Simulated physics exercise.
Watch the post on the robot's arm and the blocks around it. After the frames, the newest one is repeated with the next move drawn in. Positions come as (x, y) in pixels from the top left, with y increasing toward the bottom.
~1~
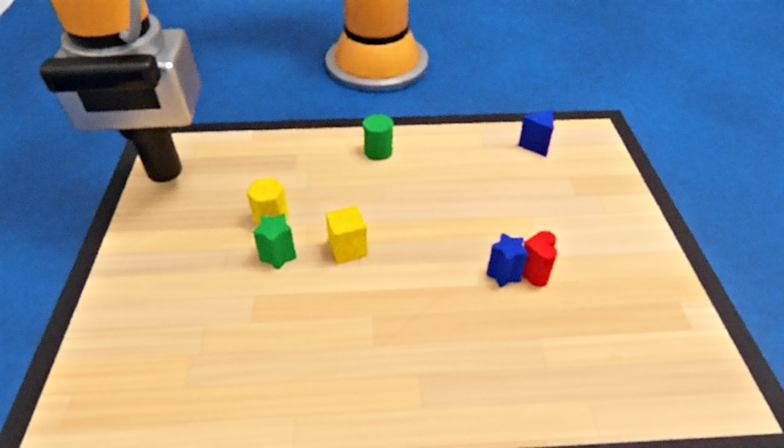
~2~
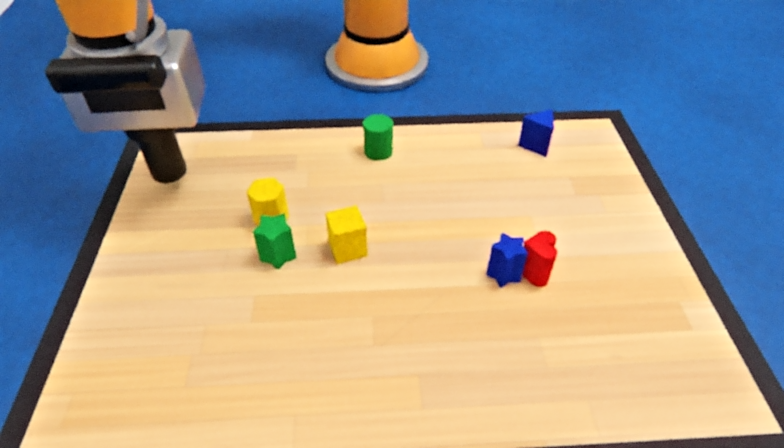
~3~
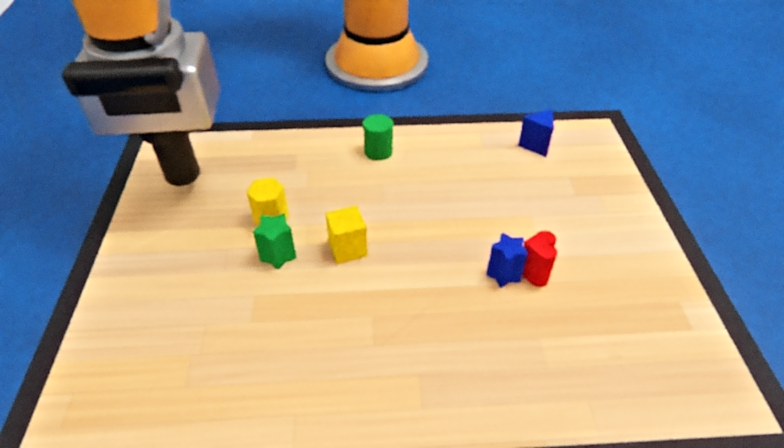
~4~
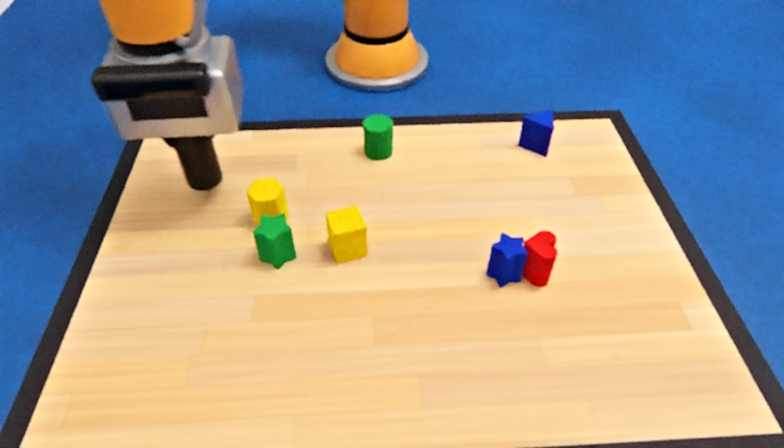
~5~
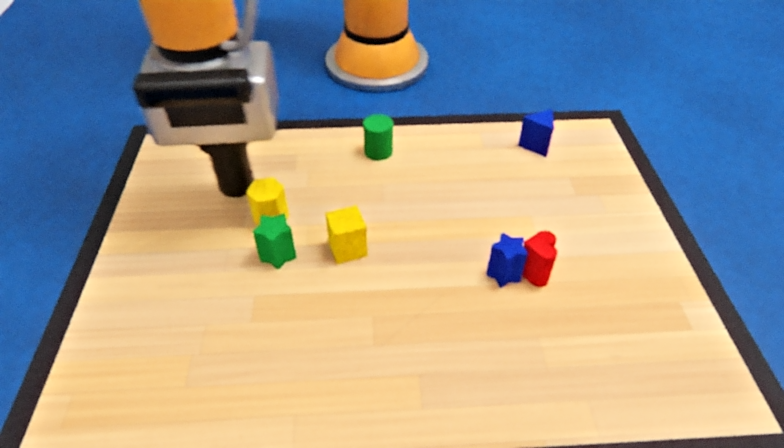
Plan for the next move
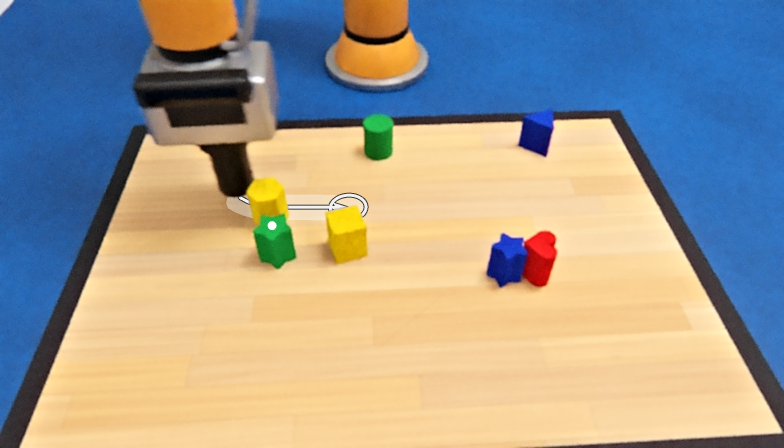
The video shows a robot arm with a dark post above a wooden board holding green, yellow, blue and red blocks. The post moves slowly right from the upper left, nearing the yellow hexagonal block, while the blocks stay still.
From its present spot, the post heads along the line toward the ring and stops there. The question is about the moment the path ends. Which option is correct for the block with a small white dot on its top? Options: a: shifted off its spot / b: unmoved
b (unmoved)
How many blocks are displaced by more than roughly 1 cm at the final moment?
The push moves one block more than 1 cm.
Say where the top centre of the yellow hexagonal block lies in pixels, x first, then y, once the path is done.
The point I'd pick in the picture is (298, 203).
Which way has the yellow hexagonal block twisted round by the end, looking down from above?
Looking down, it rotates clockwise.
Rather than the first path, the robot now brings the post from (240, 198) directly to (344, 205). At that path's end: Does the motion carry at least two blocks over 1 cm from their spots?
No, I don't think so.
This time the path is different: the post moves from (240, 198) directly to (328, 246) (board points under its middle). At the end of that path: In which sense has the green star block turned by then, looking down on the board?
Looking down on the board, it turns clockwise.
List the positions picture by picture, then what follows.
In the first frame, tip of the post at (166, 173), middles of tops, yellow hexagonal block at (265, 189), green star block at (272, 226).
In the second frame, post at (170, 173), nothing pushed.
In the third frame, post at (183, 176), nothing pushed.
In the fourth frame, post at (206, 181), nothing pushed.
In the fifth frame, post at (237, 187), yellow hexagonal block at (265, 189), green star block at (272, 226).
The line goes from (240, 198) over (273, 207) and (310, 207) to (348, 207); the dot is on the green star block.
The first path, step by step. One third of the way, post at (271, 196); yellow hexagonal block at (282, 198), turned 35° clockwise.
Two thirds of the way, post at (310, 196); yellow hexagonal block at (298, 203), turned 85° clockwise.
At the end, post at (347, 197); yellow hexagonal block at (298, 203), turned 85° clockwise; green star block unmoved.
